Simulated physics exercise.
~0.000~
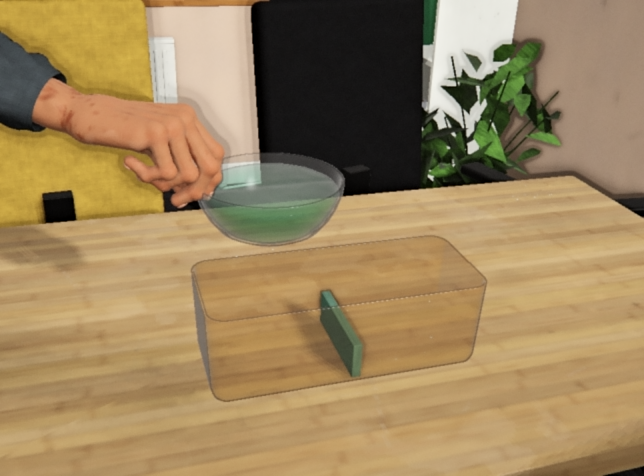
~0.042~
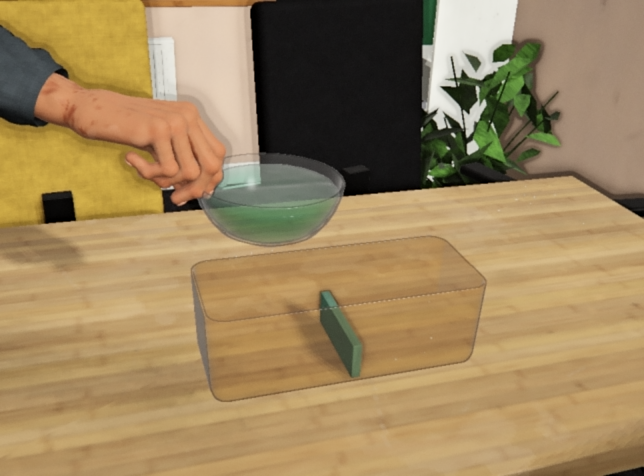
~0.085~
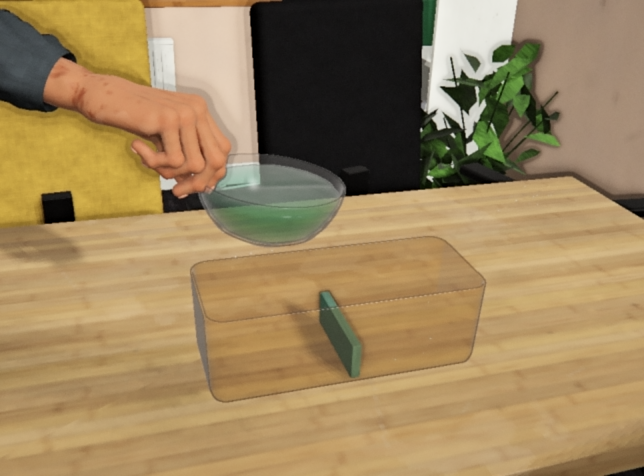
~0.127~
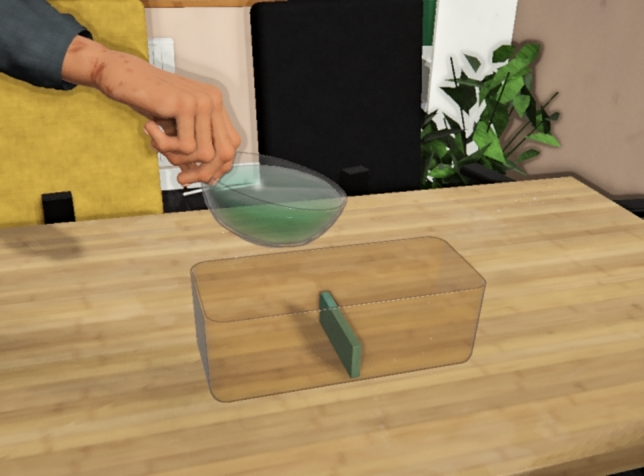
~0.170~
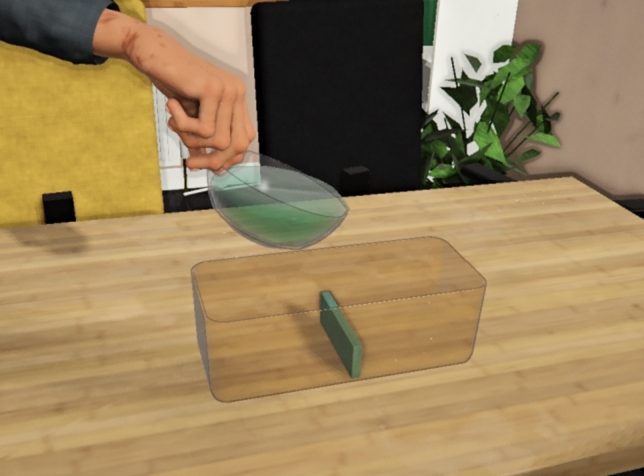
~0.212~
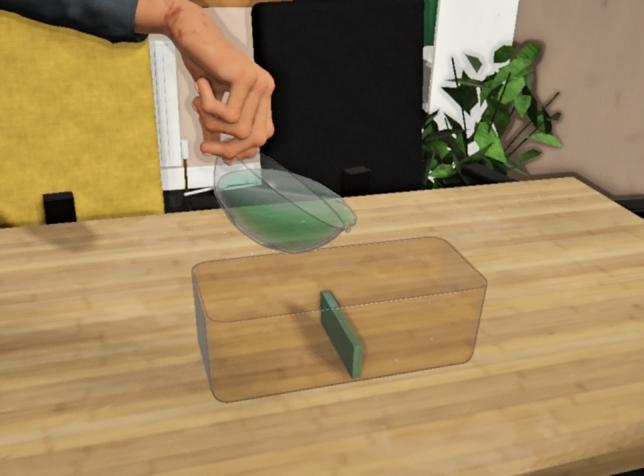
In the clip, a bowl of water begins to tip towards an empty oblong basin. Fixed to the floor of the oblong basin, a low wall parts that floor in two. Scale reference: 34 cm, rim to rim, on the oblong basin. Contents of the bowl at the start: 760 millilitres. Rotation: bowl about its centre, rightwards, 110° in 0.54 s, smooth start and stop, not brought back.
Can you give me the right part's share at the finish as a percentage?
Sure, about 59 percent.
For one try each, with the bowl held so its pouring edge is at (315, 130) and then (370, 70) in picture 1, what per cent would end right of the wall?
Respectively 50 and 70 %.
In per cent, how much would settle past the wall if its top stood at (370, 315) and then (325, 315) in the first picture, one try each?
30 then 75 %.
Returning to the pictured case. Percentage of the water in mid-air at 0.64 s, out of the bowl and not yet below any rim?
Something like 20 per cent of the total.
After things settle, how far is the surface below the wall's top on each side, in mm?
For the left, around 34 mm; for the right, around 24 mm.
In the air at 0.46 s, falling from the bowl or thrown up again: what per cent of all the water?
Roughly 10 percent.
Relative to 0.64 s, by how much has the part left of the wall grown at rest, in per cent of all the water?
Roughly 10 percent.
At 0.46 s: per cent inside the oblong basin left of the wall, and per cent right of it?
Left roughly 20 per cent, right roughly 66.
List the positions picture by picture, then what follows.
Tilt 0°; pouring edge (340, 174); surface from (198, 191) to (334, 180); the oblong basin's rim runs from (199, 292) to (465, 260); the wall's top is at (341, 318), in the first picture.
Tilt 2°; pouring edge (340, 176); surface from (198, 190) to (334, 181), in the second picture.
Tilt 7°; pouring edge (341, 182); surface from (200, 187) to (335, 185), in the third picture.
Tilt 14°; pouring edge (342, 192); surface from (204, 183) to (338, 188), in the fourth picture.
Tilt 25°; pouring edge (342, 205); surface from (210, 183) to (338, 197); 3 per cent is over the edge, in the fifth picture.
Tilt 37°; pouring edge (339, 219); surface from (217, 185) to (321, 199); 11 per cent is over the edge, in the sixth picture.
After 0.46 s the tilt is 104° and 3 per cent is still to pour, 20 is left of the wall and 66 right of it.
After 0.64 s the tilt is 110° and 0 per cent is still to pour, 26 is left of the wall and 53 right of it.
After 0.83 s the tilt is 110° and 0 per cent is still to pour, 31 is left of the wall and 63 right of it.
After 1.04 s the tilt is 110° and 0 per cent is still to pour, 35 is left of the wall and 59 right of it.
In the end 35 per cent lies left of the wall, 59 right of it and 5 outside.
